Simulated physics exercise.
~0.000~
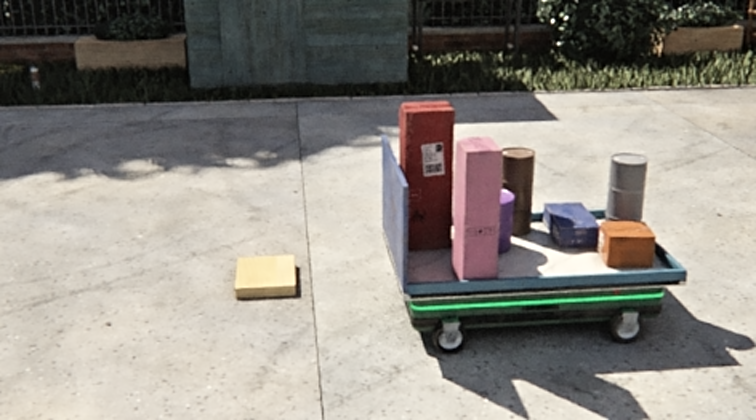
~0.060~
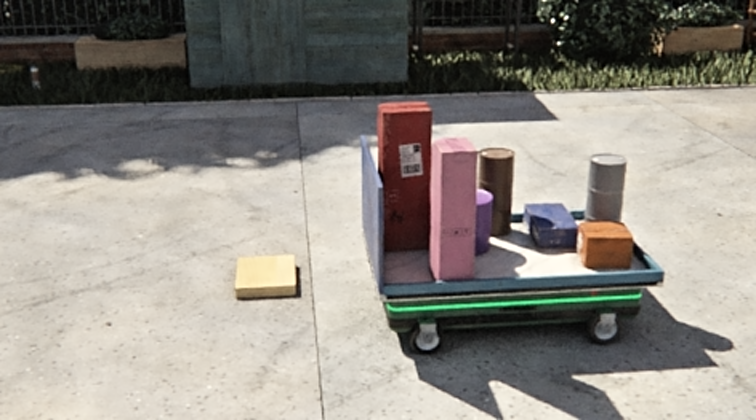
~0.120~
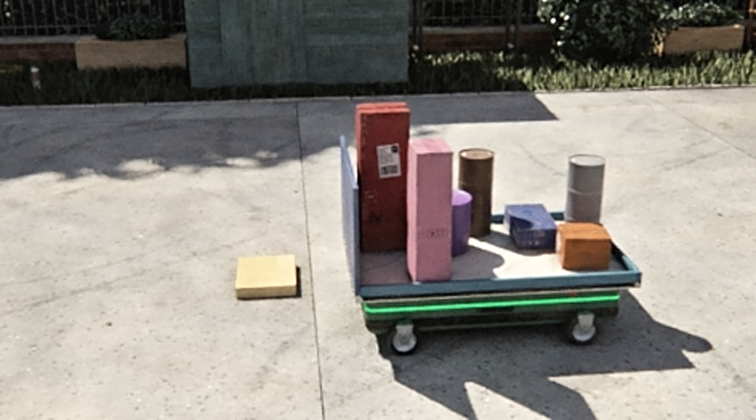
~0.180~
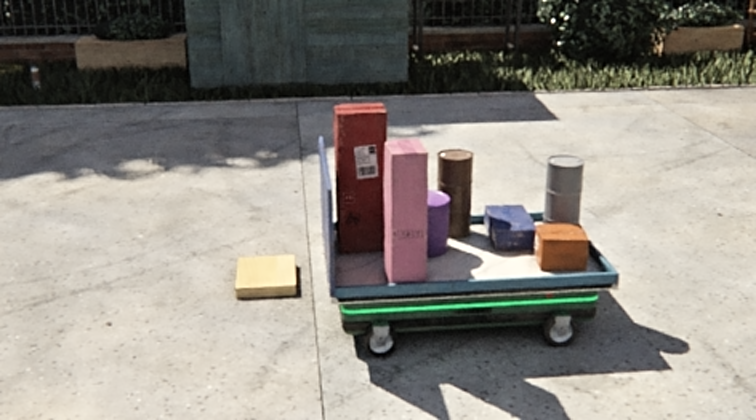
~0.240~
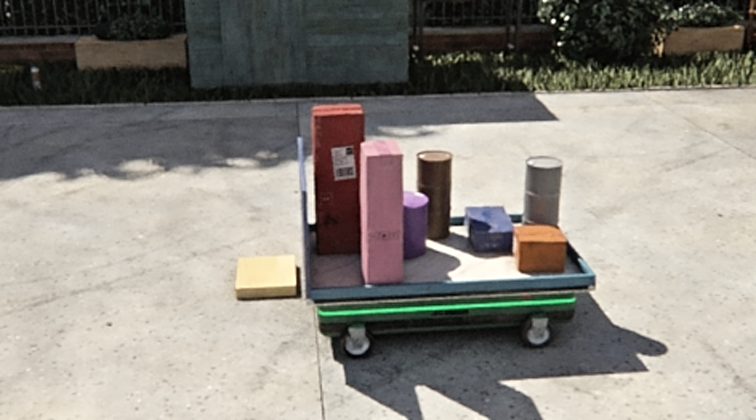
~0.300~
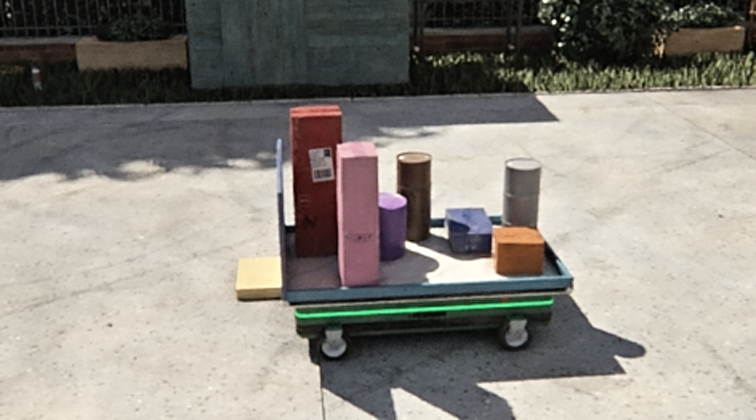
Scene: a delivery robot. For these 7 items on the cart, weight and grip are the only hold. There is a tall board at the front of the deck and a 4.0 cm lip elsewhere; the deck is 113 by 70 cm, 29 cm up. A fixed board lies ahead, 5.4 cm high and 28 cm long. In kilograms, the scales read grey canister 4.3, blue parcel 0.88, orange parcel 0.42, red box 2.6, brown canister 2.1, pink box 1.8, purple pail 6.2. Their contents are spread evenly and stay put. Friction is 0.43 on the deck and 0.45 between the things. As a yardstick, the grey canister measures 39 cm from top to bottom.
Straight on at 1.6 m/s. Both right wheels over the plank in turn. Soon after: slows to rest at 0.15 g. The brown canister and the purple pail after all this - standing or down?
The brown canister looks set to capsize; the purple pail looks set to ride it out.
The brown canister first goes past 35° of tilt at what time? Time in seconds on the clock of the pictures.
That first happens close to 0.7 seconds.
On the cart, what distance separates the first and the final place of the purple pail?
The shift is close to 4 cm.
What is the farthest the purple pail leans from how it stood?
About 14°.
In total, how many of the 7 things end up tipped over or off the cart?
That comes to 4.
After 0.70 s, 112 cm covered; brown canister 32° off upright near (290, 205); purple pail moved 2 cm near (236, 234); red box 34° off upright.
After 1.10 s, 176 cm covered; brown canister on its side near (149, 229); purple pail moved 4 cm near (88, 242); red box 40° off upright.
After 1.60 s, 243 cm covered; pink box now off the cart; brown canister on its side; purple pail moved 4 cm.
In the end (3.0 s), off the cart and tipped over, pink box; toppled on the cart, grey canister, red box and brown canister; not toppled but over 10 cm from the start, orange parcel; the other 2 under 10 cm from the start.
